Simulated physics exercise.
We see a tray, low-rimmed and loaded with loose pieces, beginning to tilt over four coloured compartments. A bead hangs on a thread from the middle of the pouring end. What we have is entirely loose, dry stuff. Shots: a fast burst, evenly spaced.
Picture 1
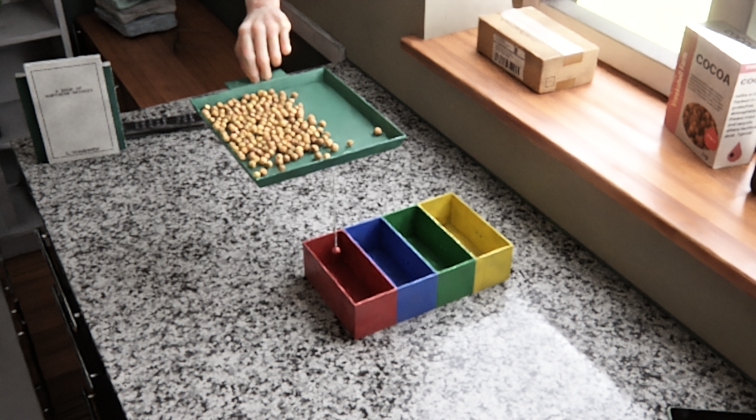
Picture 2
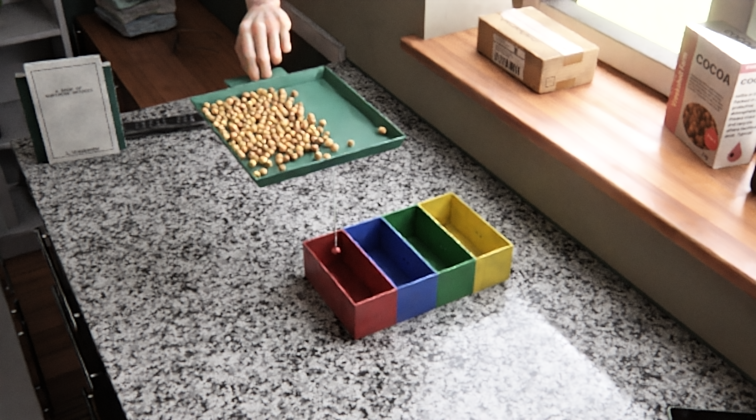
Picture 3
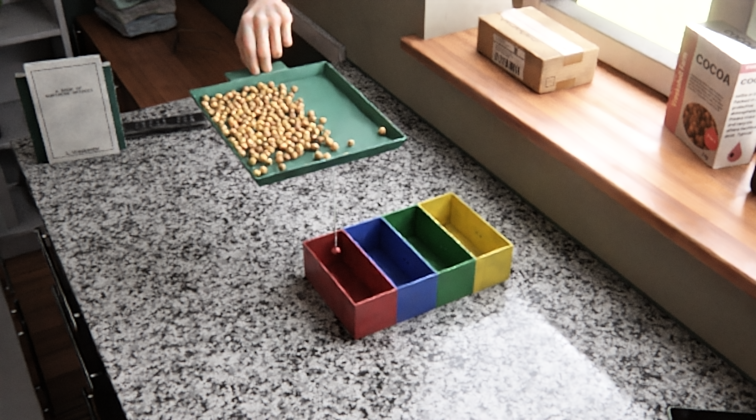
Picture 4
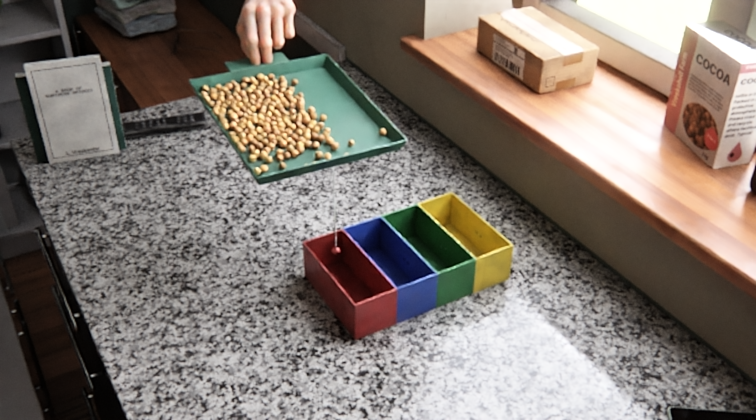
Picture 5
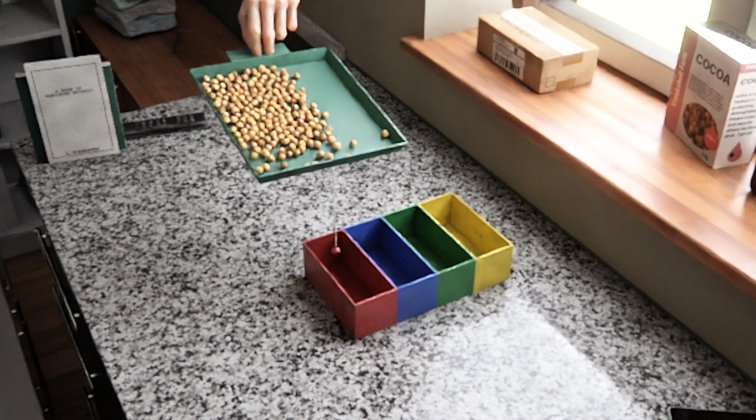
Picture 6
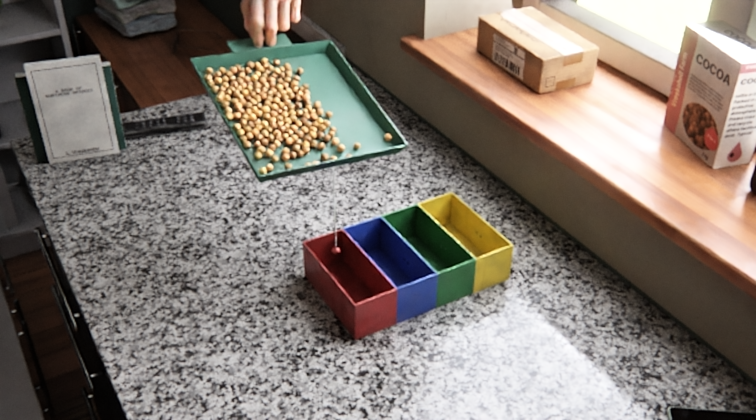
A hand tilts a green tray of round wooden beads above four coloured compartments.
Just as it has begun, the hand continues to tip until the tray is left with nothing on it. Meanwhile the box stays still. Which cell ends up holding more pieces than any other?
The blue cell ends up holding the most.
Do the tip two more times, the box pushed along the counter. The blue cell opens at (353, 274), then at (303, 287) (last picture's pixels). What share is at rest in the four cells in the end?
Some 90 percent, followed by some 50 percent.
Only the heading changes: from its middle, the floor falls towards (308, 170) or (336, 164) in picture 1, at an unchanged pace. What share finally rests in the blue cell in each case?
First heading roughly 0 %, second roughly 30 %.
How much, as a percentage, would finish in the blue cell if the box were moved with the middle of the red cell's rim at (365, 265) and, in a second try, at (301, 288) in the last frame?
Trial 1 about 50 %, trial 2 about 10 %.
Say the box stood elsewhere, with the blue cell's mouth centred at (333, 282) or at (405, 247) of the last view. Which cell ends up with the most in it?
First place: That yellow cell; second place: Blue.
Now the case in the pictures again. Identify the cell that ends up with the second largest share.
Just behind the top cell comes the green one.
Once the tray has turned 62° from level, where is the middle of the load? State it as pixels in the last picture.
Mark it at roughly (378, 166) in the final frame.
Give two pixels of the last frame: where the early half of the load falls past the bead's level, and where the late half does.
About (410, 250) to begin with, then about (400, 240).
Soon after the last picture, tray tipped steeply; about half on the tray; a small part in the blue cell; a small part in the green cell; a stray few in the red cell; a stray few in the yellow cell; about a quarter falling or outside the box.
A little later, tray tipped past a quarter turn; about half in the blue cell; about a quarter in the green cell; a small part in the red cell; a stray few in the yellow cell; a stray few falling or outside the box.
Later still, tray tipped past a quarter turn; about half in the blue cell; about a quarter in the green cell; a small part in the red cell; a stray few in the yellow cell; a stray few falling or outside the box.
At rest, tray tipped past a quarter turn; about half in the blue cell; about a quarter in the green cell; a small part in the red cell; a stray few in the yellow cell; a stray few outside the box.
